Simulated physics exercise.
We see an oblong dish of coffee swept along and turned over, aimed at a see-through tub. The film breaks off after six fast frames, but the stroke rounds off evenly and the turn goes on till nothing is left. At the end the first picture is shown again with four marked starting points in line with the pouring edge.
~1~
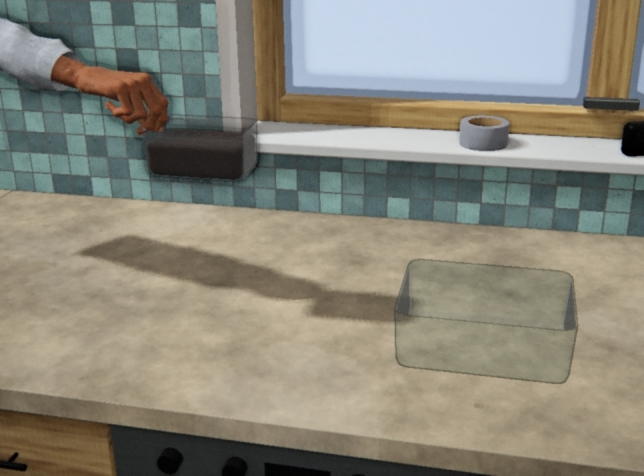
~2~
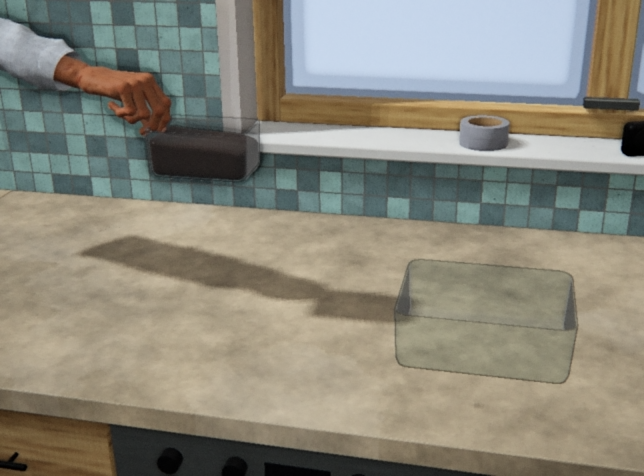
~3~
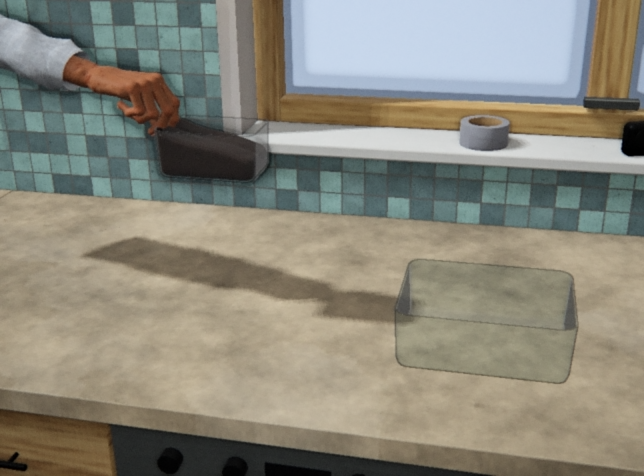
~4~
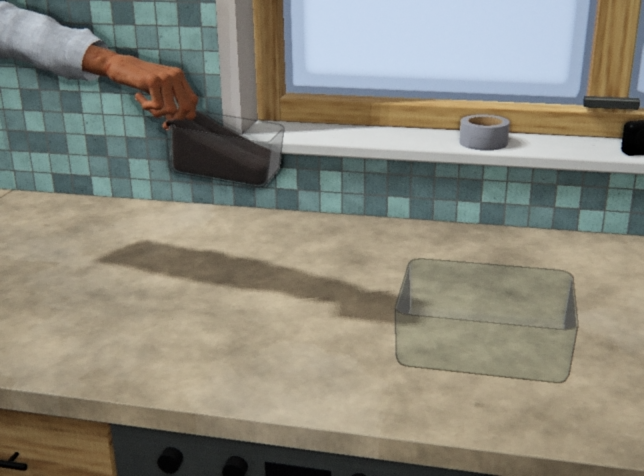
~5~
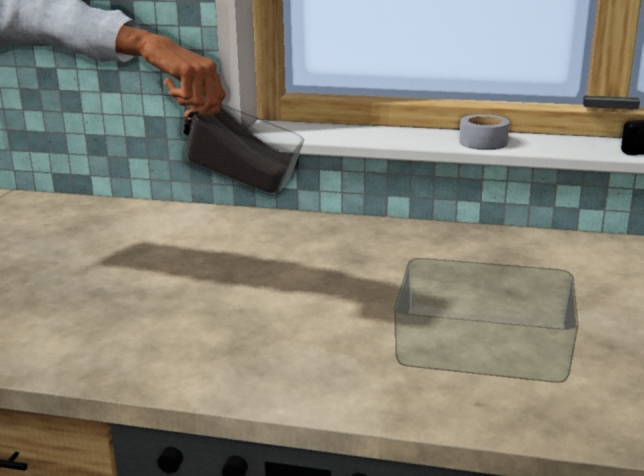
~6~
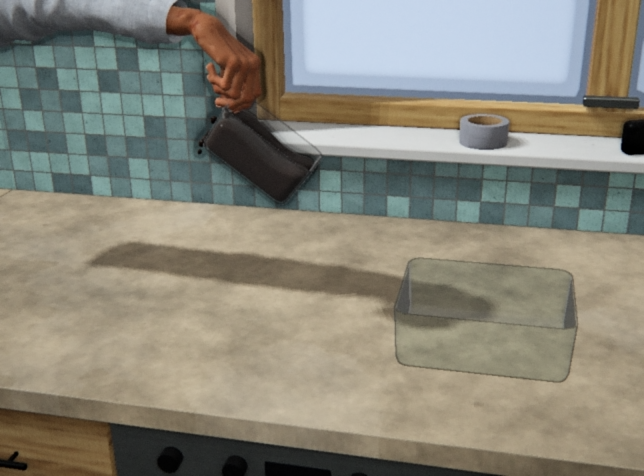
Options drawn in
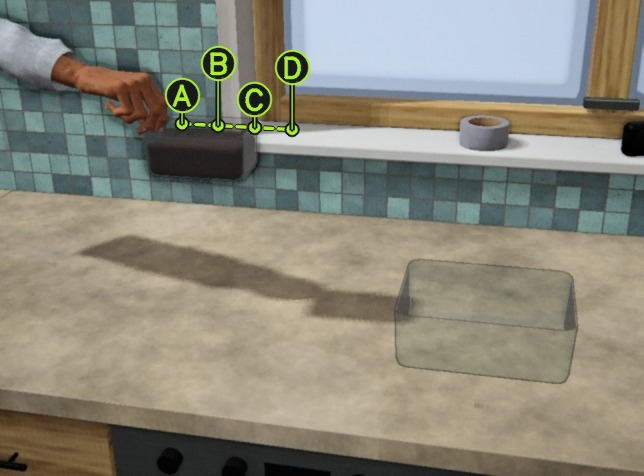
A hand in a grey sleeve holds a clear oblong dish of dark coffee at the upper left of a kitchen, seen from slightly above by a still camera. A see-through tub sits at the right of the mottled beige counter, with a grey tape roll on the white sill before teal tiles. The hand holds nearly still, then carries the dish rightward, tilting it steeply.
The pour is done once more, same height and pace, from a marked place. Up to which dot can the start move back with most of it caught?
Spot B just does it.
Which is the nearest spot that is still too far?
That is spot A.
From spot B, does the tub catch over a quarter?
Yes, it does.
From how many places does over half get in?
Three of the four.
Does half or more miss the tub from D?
No, not at all.
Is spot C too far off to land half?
No, not at all.
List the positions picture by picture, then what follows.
Upright, lip at (248, 127); tub from (395, 362) to (569, 381); nothing has left yet, in the first picture.
Upright, lip at (251, 127); nothing has left yet, in the second picture.
Upright, lip at (260, 128); nothing has left yet, in the third picture.
Tipped about 6°, lip at (276, 133); coffee is over the rim, down to (177, 119), in the fourth picture.
Tipped about 19°, lip at (297, 146); coffee is over the rim, down to (196, 127), in the fifth picture.
Tipped about 36°, lip at (316, 163); coffee is over the rim, down to (206, 148), in the sixth picture.
On the marked copy, A at (182, 123); B at (218, 125); C at (254, 127); D at (292, 129).
If A is chosen, about 18 % lands in the tub, 76 % falls short and 6 % goes beside or beyond.
If B is chosen, about 71 % lands in the tub, 20 % falls short and 10 % goes beside or beyond.
If C is chosen, about 74 % lands in the tub, 13 % falls short and 14 % goes beside or beyond.
If D is chosen, about 73 % lands in the tub, 6 % falls short and 21 % goes beside or beyond.
